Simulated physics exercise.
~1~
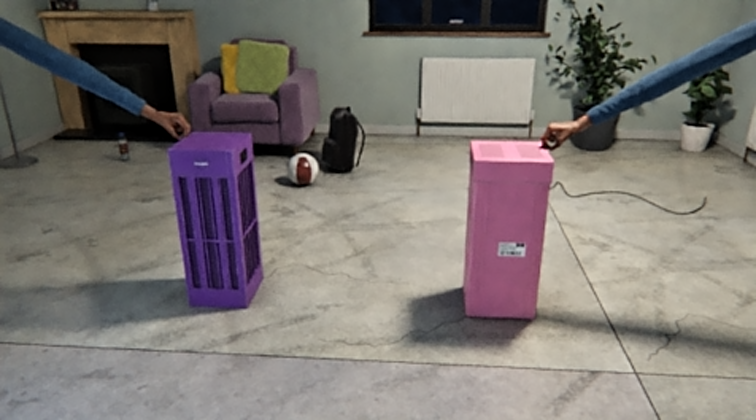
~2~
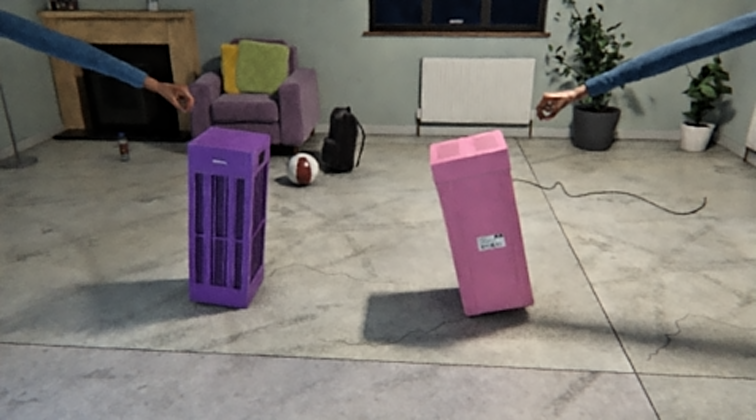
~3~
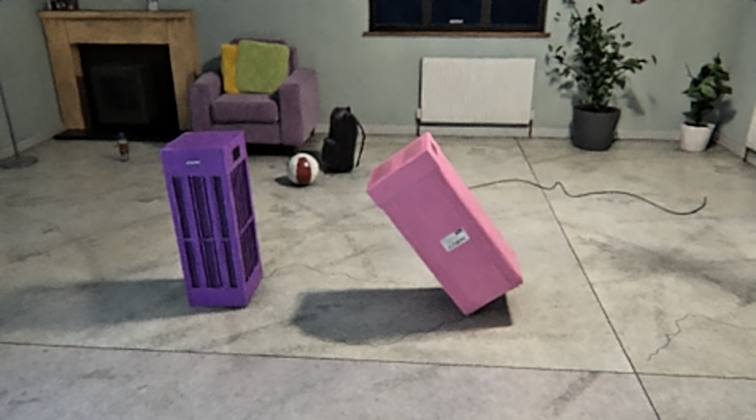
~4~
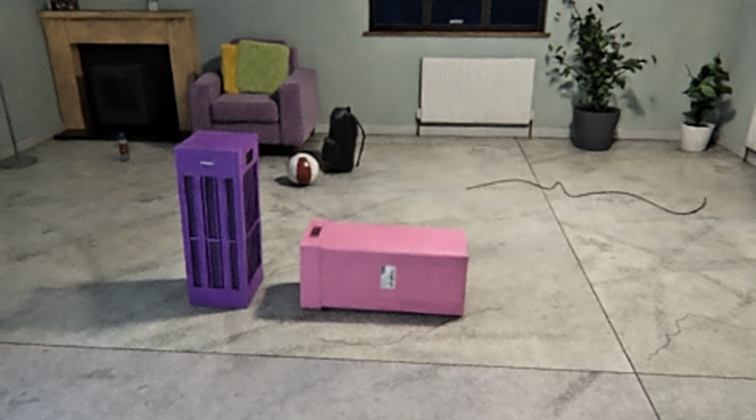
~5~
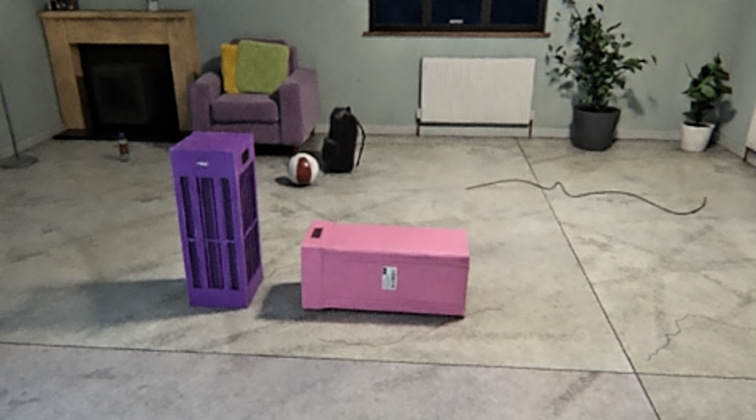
At first, two blue-sleeved arms reach in from either side of a living room, one hand at the top of an upright purple crate on the left, the other at a tall pink tote on the right. The hands shove and draw back, leaving the crate rocking slightly while the tote tips to the left. With the arms gone, the tote leans much further over, and the crate wobbles only a little. The tote then drops onto its side, beside the crate. At the end, it lies still while the purple crate stands upright on its base.
